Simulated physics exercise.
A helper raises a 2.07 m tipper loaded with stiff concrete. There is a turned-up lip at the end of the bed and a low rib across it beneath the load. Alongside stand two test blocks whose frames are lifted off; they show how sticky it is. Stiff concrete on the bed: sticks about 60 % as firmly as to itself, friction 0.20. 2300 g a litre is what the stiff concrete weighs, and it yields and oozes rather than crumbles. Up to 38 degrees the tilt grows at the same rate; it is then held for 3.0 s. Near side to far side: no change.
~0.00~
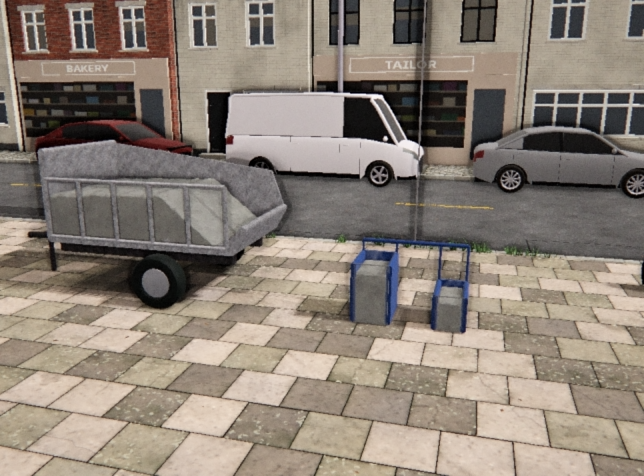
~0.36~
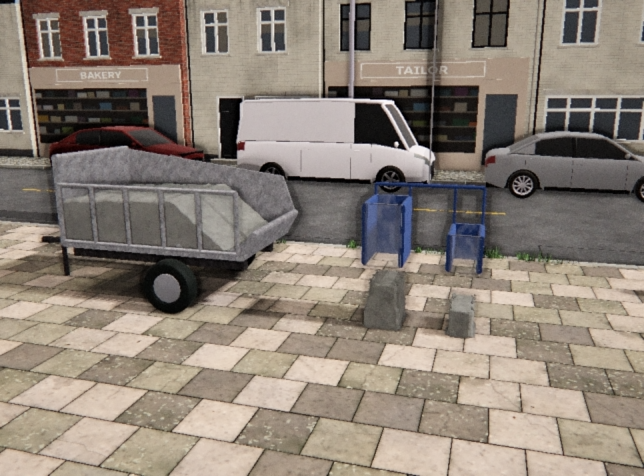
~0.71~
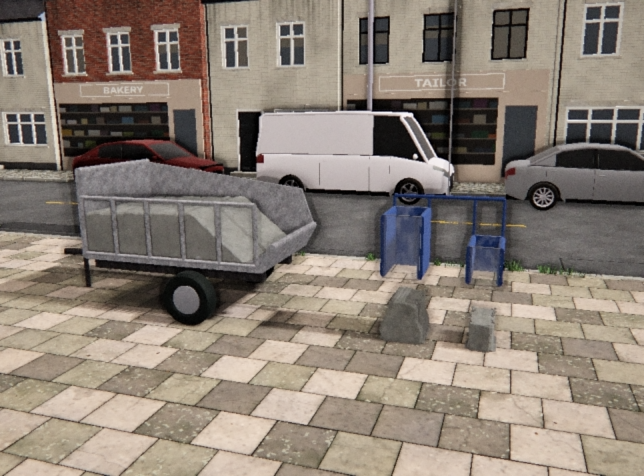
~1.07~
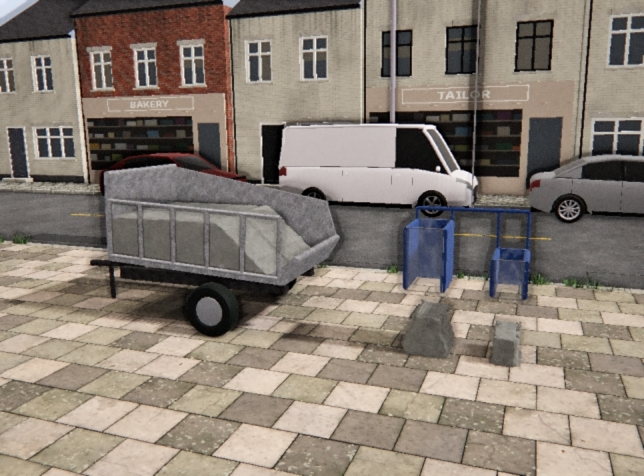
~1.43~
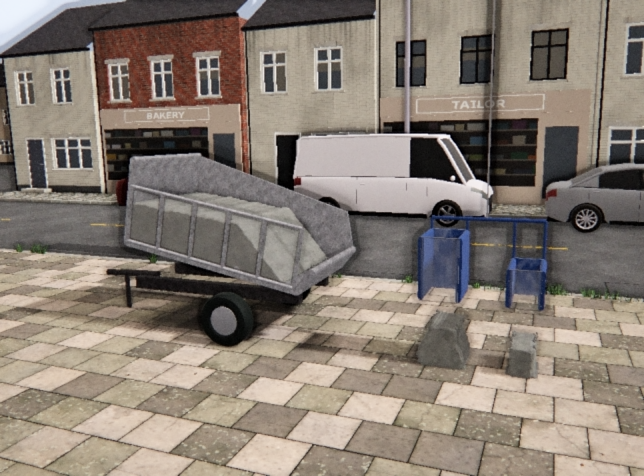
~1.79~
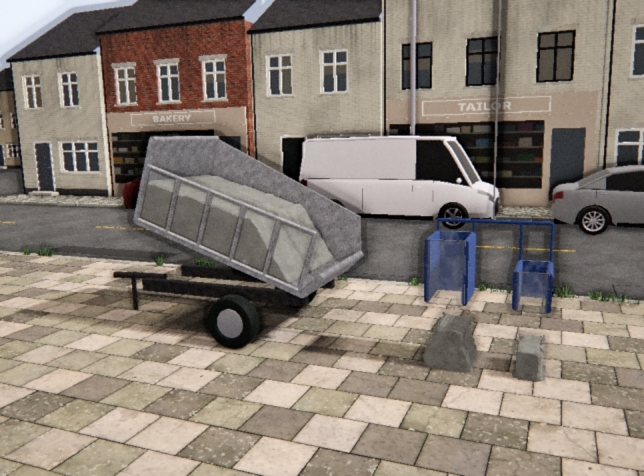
A grey tipping trailer loaded with pale grey concrete stands at the left of a paved area, seen from slightly above across a street of shopfronts. A white van, a dark red car and a silver car line the road behind blue open-sided moulds and grey blocks. The moulds lift off the blocks, the larger block slumps slightly, then the trailer bed tilts up at its left end as the view drifts left and back.
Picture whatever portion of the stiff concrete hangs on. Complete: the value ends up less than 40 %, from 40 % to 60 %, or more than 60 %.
The value ends up from 40 % to 60 %.
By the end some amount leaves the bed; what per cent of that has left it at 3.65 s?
Estimate: Some 60 per cent.
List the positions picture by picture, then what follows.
In the first picture, top of the high end at (44, 153), tilt 0 degrees; front end of the stiff concrete at (212, 244); test blocks 51 cm, 28 cm high (left to right).
In the second picture, top of the high end at (58, 159), tilt 0 degrees; front end of the stiff concrete at (223, 249); test blocks 46 cm, 28 cm high (left to right).
In the third picture, top of the high end at (81, 172), tilt 0 degrees; front end of the stiff concrete at (242, 261); test blocks 42 cm, 28 cm high (left to right).
In the fourth picture, top of the high end at (110, 175), tilt 3 degrees; front end of the stiff concrete at (265, 273); test blocks 41 cm, 28 cm high (left to right).
In the fifth picture, top of the high end at (136, 161), tilt 11 degrees; front end of the stiff concrete at (280, 278); test blocks 41 cm, 28 cm high (left to right).
In the sixth picture, top of the high end at (155, 141), tilt 19 degrees; front end of the stiff concrete at (288, 279); test blocks 41 cm, 28 cm high (left to right).
By 2.34 s, the tilt is 31 degrees and 100 % is on the bed.
By 3.00 s, the tilt is 38 degrees and 100 % is on the bed.
By 3.65 s, the tilt is 38 degrees and 71 % is on the bed.
By 4.31 s, the tilt is 38 degrees and 53 % is on the bed.
By 5.80 s, at the end, the tilt is 38 degrees and 53 % is on the bed.
